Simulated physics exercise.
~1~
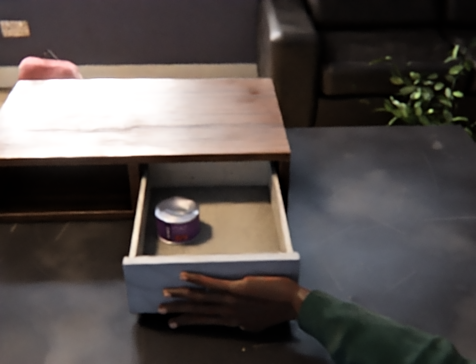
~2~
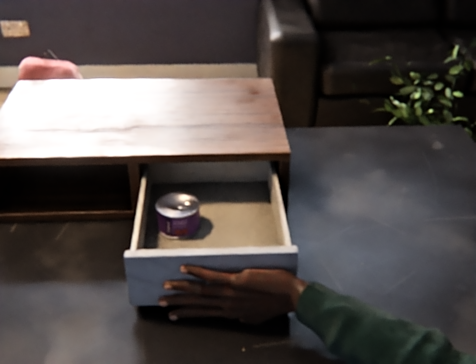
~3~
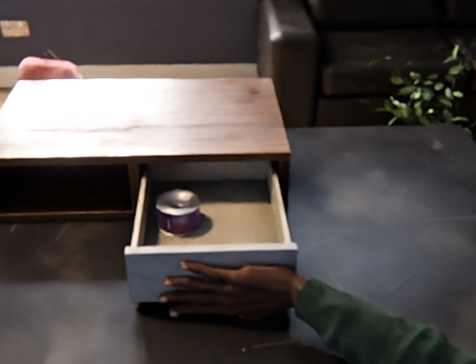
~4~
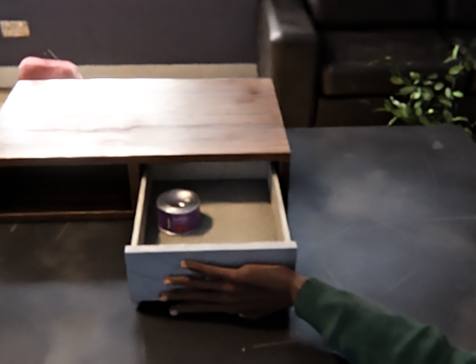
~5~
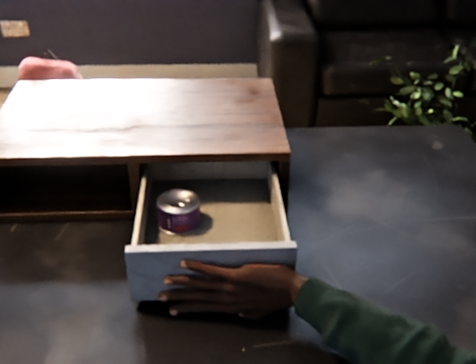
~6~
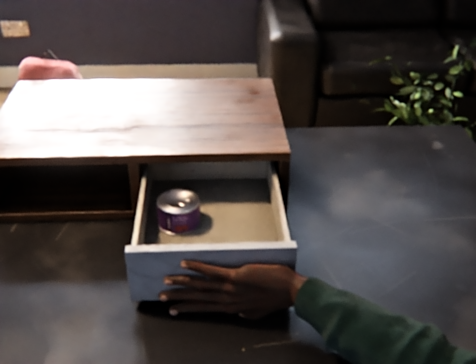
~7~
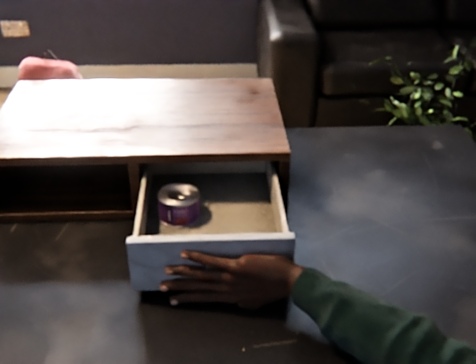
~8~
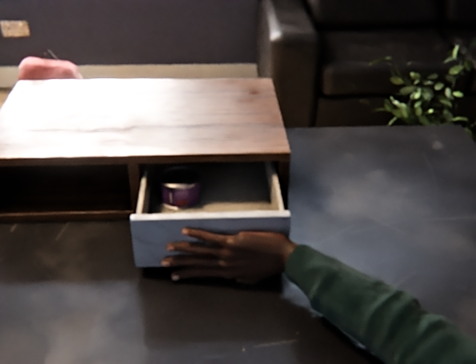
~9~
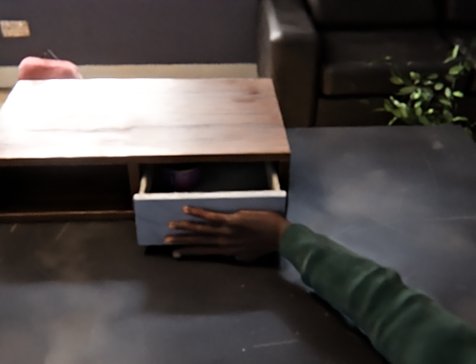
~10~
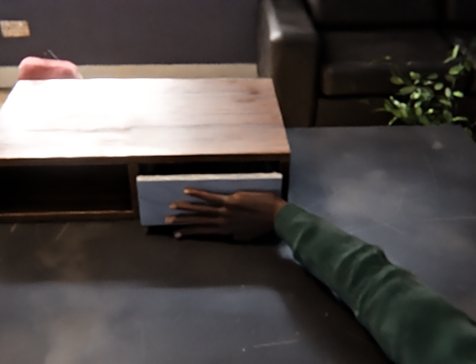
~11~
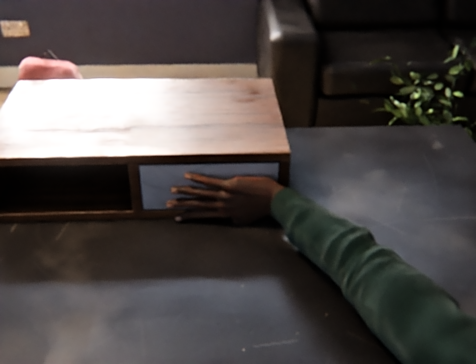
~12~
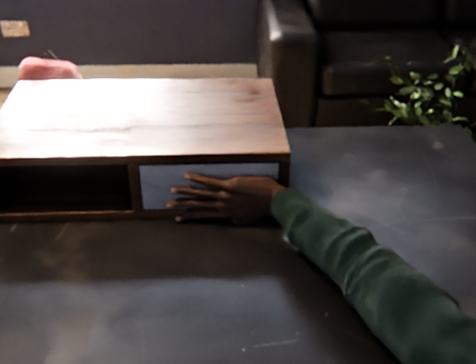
A hand in a green sleeve rested against the front of an open drawer holding a small purple pot, paused there, then pushed it steadily into the wooden chest, hiding the pot, until the drawer was shut flush.
